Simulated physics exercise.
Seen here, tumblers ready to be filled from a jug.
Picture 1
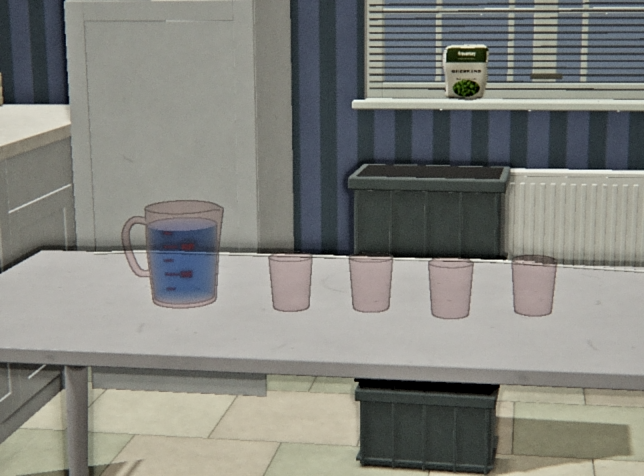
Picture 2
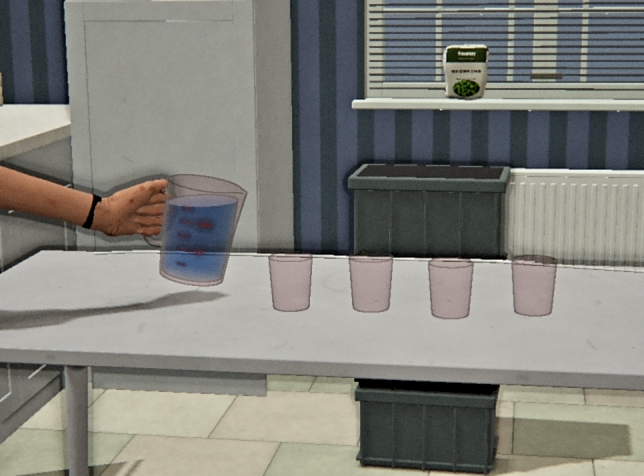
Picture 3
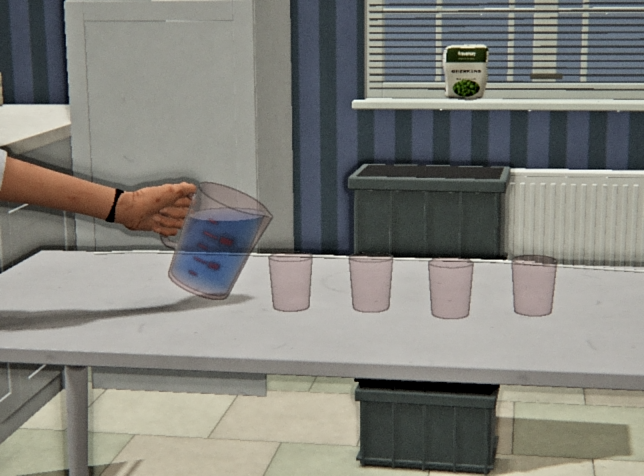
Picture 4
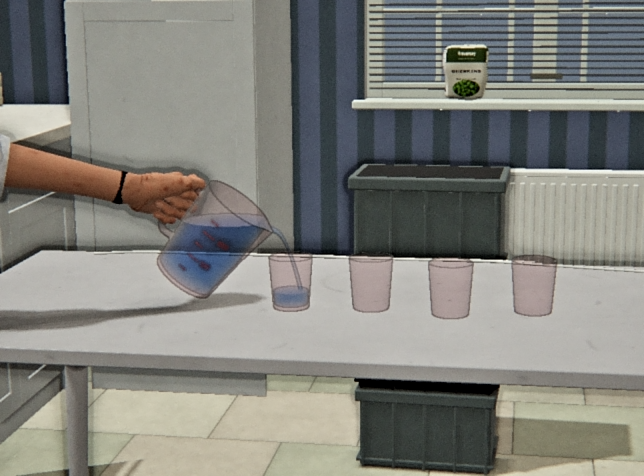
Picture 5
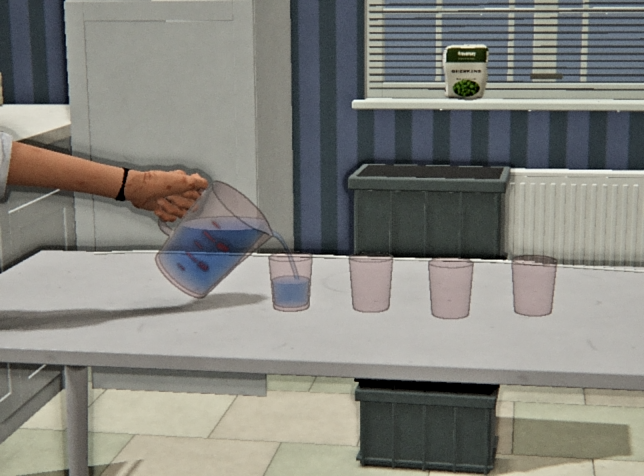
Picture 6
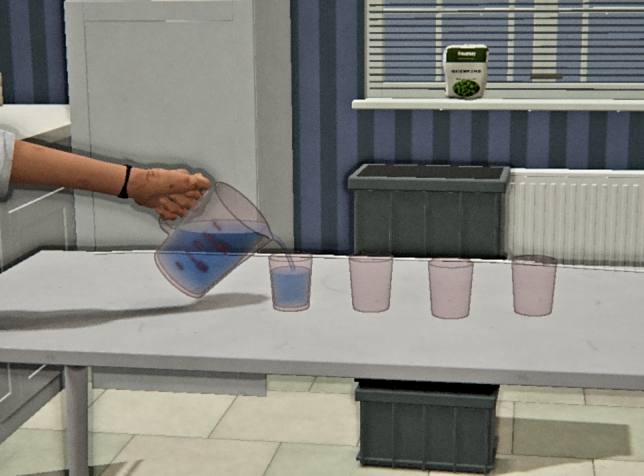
A hand lifted a clear jug of blue water off the table, tilted it to the right over the first of four empty tumblers, and poured until that tumbler was more than half full.
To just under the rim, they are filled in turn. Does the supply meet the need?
Yes.
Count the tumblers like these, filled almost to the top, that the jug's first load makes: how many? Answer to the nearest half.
I'd say near 5.5 of those.
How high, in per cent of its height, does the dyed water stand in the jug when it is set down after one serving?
The level sits at roughly 65 percent.
Next, the first is about three quarters full.
After that, the first is done and the jug has about three quarters of its load.
Finally, all four are full and about a third of the dyed water is over.
